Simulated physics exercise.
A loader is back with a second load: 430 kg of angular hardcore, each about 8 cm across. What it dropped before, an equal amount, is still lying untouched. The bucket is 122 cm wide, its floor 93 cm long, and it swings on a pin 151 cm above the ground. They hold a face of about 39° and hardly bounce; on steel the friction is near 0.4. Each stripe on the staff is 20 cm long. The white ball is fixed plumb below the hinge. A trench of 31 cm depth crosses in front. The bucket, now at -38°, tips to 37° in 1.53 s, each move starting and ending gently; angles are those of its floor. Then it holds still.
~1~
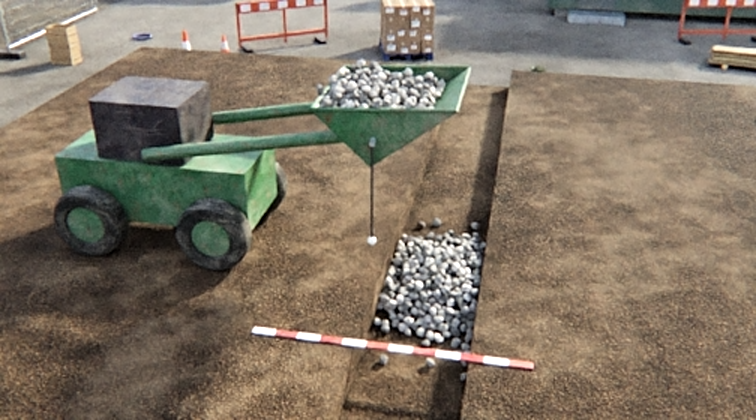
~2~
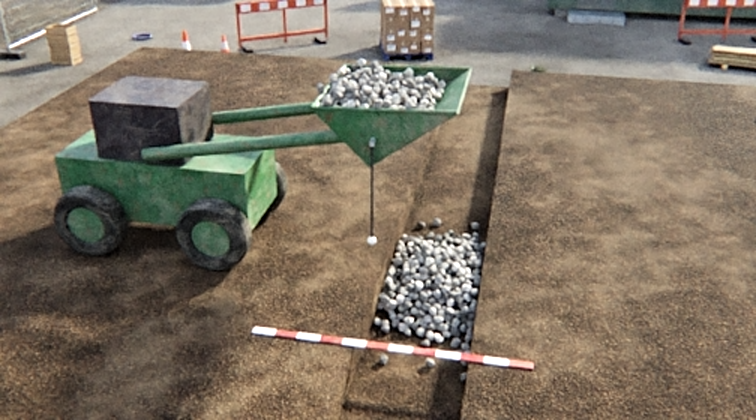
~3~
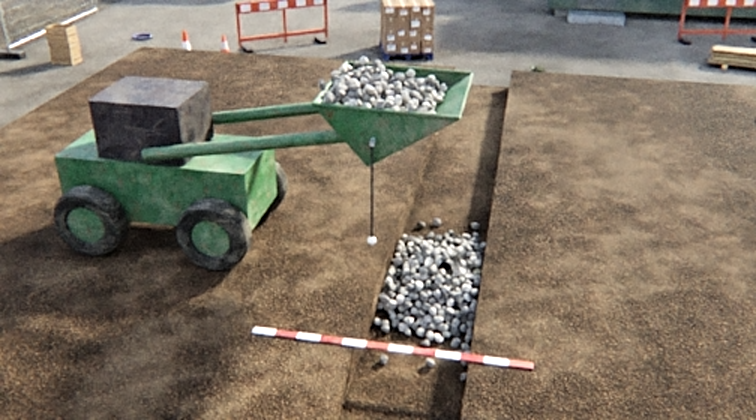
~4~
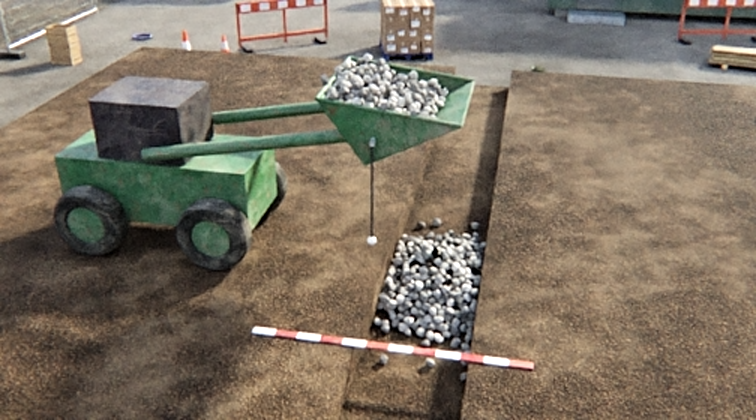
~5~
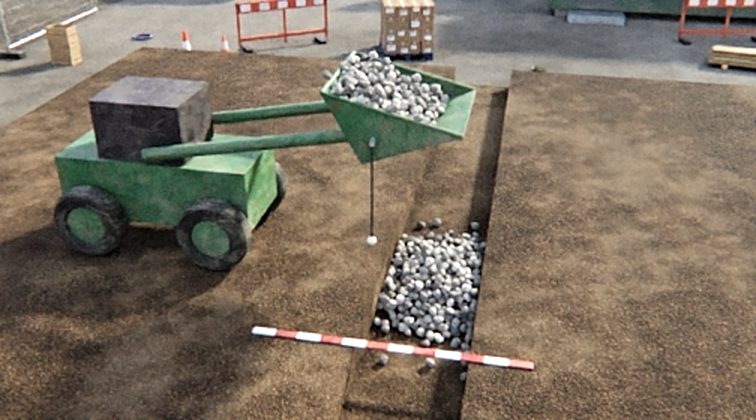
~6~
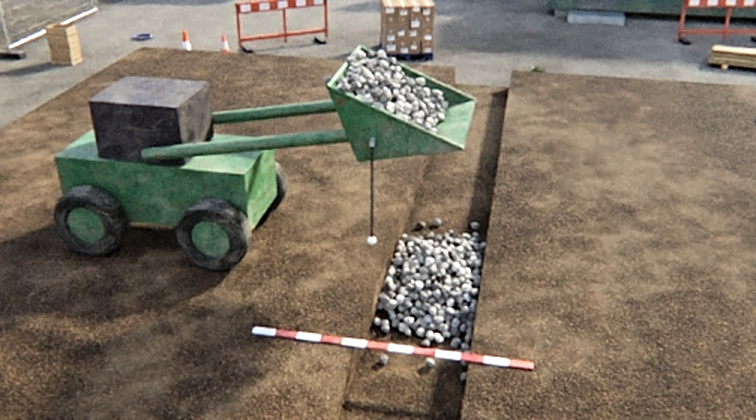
On a dirt site, a green loader slowly tilts its stone-filled bucket down to the right.
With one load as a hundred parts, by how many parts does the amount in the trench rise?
Close to 53 parts in a hundred.
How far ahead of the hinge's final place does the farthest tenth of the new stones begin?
About 140 cm.
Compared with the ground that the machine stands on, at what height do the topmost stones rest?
About 28 cm above it.
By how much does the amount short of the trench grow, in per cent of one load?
Some 0 per cent of a load.
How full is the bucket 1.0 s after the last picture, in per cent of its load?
About 60 per cent.
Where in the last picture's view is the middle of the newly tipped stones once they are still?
Near (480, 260).
Then, 0.5 s after the last picture the floor is at 25°; in per cent of one load, 100 in the bucket, 100 in the trench; the foremost stones are at (475, 290).
Then, 1.0 s after the last picture the floor is at 37°; in per cent of one load, 59 in the bucket, 139 in the trench, 2 past the trench; the foremost stones are at (495, 250).
Then, 1.4 s after the last picture the floor is at 37°; in per cent of one load, 19 in the bucket, 156 in the trench, 25 past the trench; the foremost stones are at (529, 274).
Then, 4.2 s after the last picture the floor is at 37°; in per cent of one load, 0 in the bucket, 153 in the trench, 47 past the trench; the foremost stones are at (579, 272). Net gain in the trench, 53.
